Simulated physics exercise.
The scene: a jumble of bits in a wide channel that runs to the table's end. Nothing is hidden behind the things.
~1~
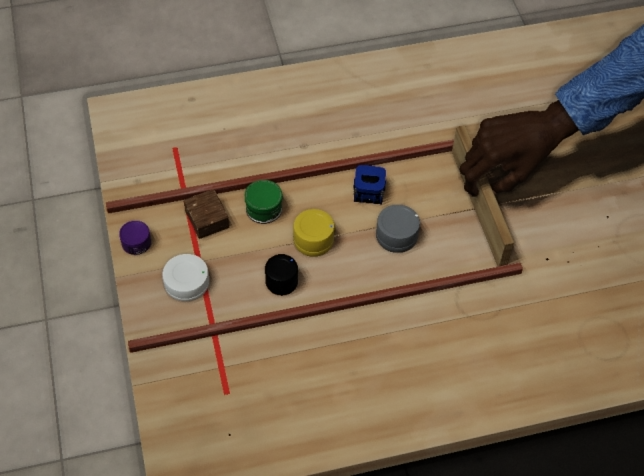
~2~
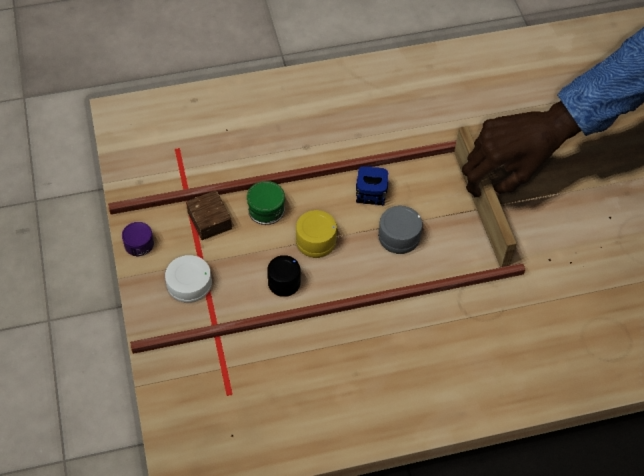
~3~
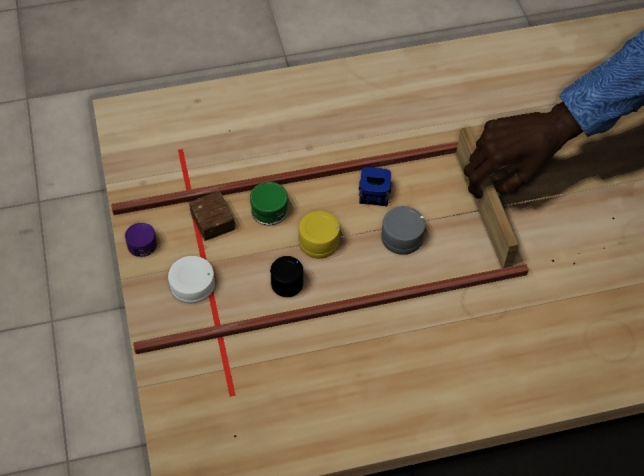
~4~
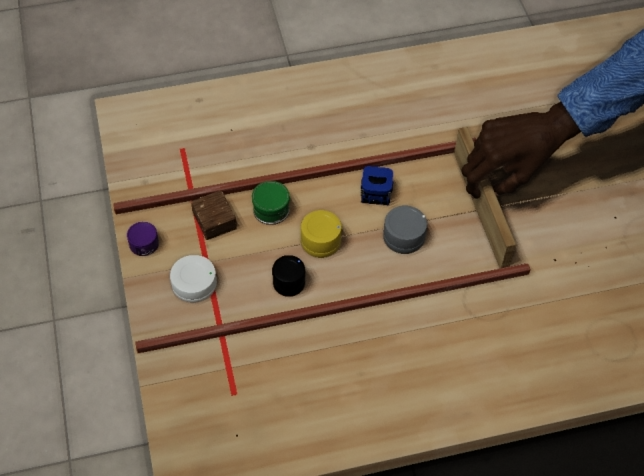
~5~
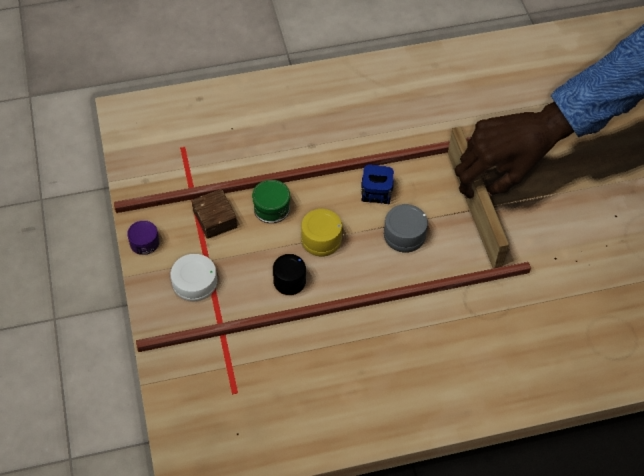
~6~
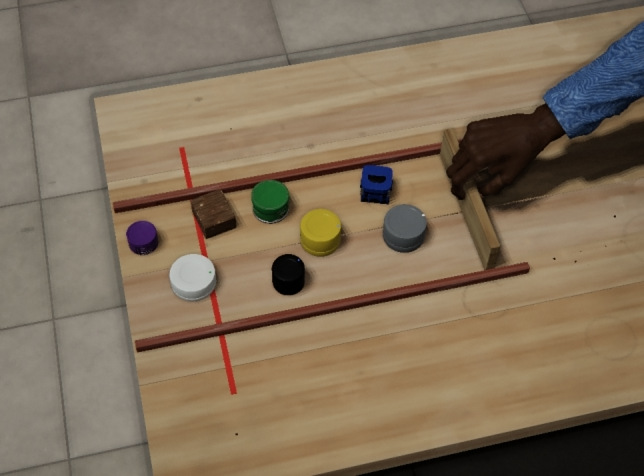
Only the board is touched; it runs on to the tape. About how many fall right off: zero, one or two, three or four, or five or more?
In the end the number that fall off is one or two.
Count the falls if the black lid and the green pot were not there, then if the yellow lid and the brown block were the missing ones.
The counts: 0 and 0.
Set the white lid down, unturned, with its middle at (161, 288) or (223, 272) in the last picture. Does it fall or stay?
In turn it is kept; remains up.
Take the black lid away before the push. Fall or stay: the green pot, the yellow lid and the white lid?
The green pot remains up; the yellow lid holds on; the white lid survives.
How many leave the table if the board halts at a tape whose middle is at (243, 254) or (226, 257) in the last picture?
The counts: 0 and 1.
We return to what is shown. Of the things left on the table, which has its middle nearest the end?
That is the brown block.
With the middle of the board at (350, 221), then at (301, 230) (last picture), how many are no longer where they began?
3 and 6.
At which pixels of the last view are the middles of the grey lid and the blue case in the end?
First (189, 279), then (182, 216).
Soon after, none off yet; purple tub at rest near (143, 238); white lid at rest near (193, 278); brown block at rest near (213, 214).
After that, none off yet; purple tub at rest near (143, 238); white lid at rest near (193, 278); brown block displaced a little near (200, 217).
In the end, the number that fall off is one or two; gone, purple tub.
